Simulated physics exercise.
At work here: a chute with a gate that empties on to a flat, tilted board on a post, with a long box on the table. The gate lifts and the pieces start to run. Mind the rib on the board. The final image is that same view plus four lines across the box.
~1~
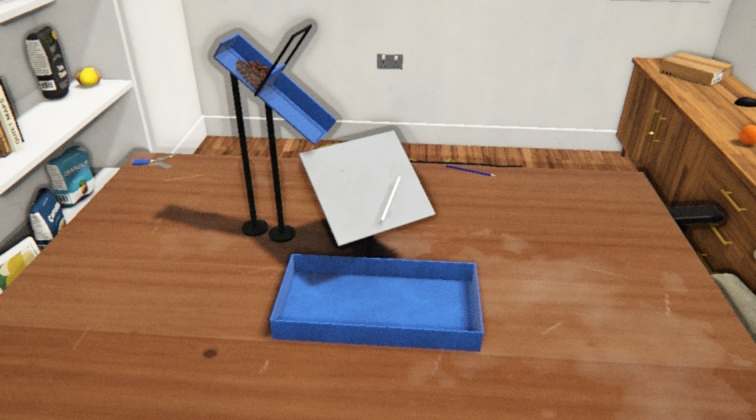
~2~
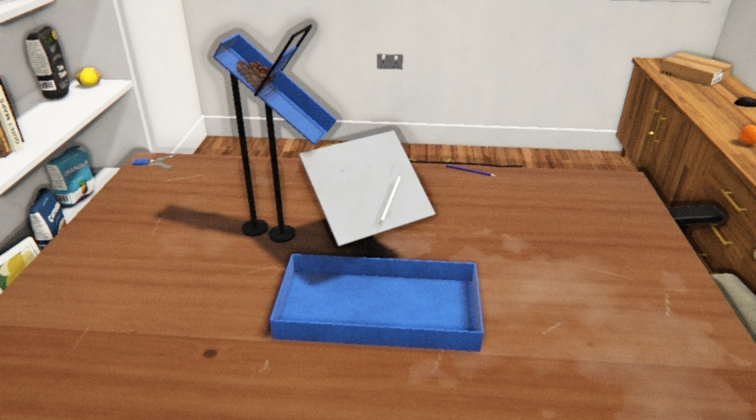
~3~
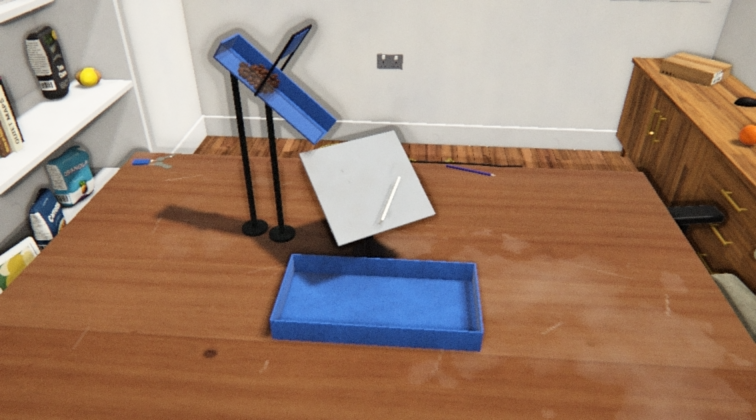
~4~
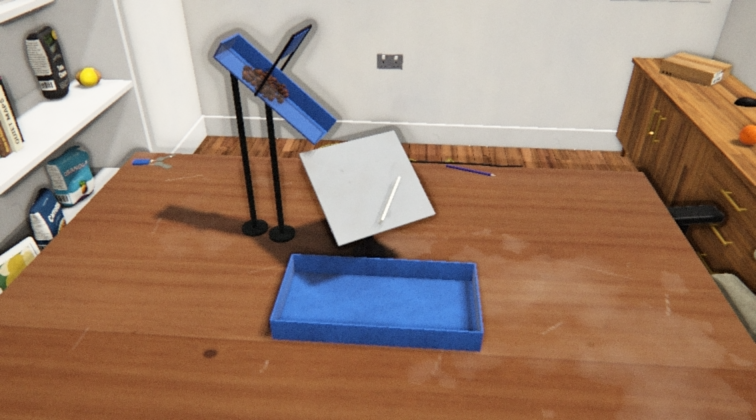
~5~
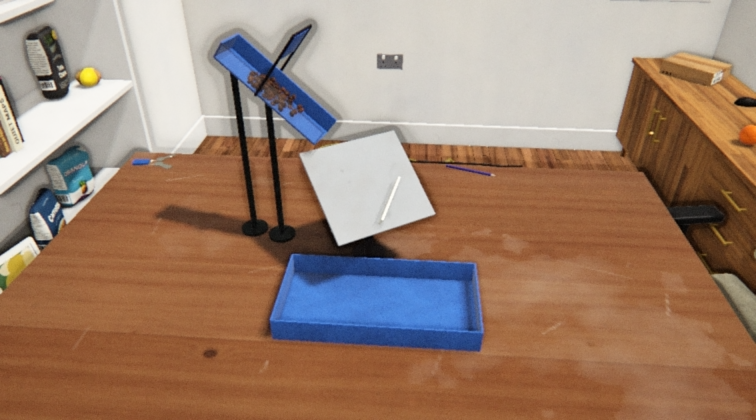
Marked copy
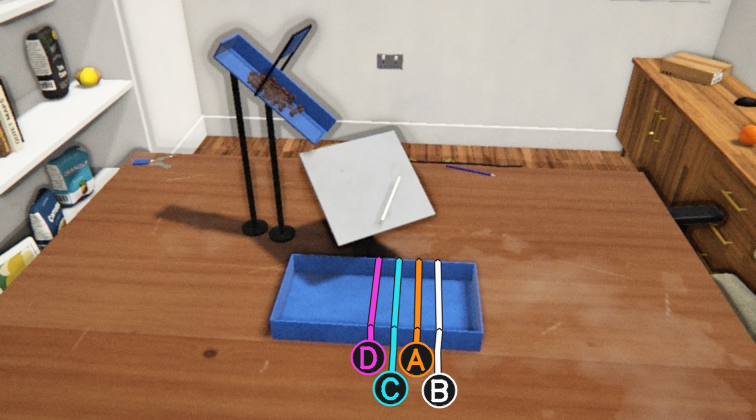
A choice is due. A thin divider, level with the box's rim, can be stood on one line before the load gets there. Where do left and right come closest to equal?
Best: D.
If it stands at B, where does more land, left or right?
The left side.
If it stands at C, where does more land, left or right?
More lands on the left.
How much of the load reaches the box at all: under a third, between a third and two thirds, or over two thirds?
Over two thirds.
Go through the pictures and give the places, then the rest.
In the first frame, load behind the gate (257, 73), flat chocolate drops; lip of the chute (321, 139), sloping fairly steeply.
In the second frame, middle of the board (368, 184), tilted fairly steeply; middle of its low edge (389, 229); of its high edge (349, 141).
In the third frame, front corners of the box (271, 320) and (483, 332), empty; front of the load (272, 91).
In the fourth frame, middle of the load (266, 83); its front (286, 96), roughly a quarter of the way to the lip; rib from (400, 177) to (382, 220).
In the fifth frame, middle of the load (274, 91); its front (301, 111), roughly half of the way to the lip.
On the marked copy, line A crosses the front rim at (417, 329); line B crosses the front rim at (439, 330); line C crosses the front rim at (394, 327); line D crosses the front rim at (370, 326).
Choosing A, of what is caught, every piece on the left of the divider, not one piece on the right.
Choosing B, of what is caught, every piece on the left of the divider, not one piece on the right.
Choosing C, of what is caught, every piece on the left of the divider, not one piece on the right.
Choosing D, of what is caught, roughly two thirds on the left of the divider, roughly a third on the right.
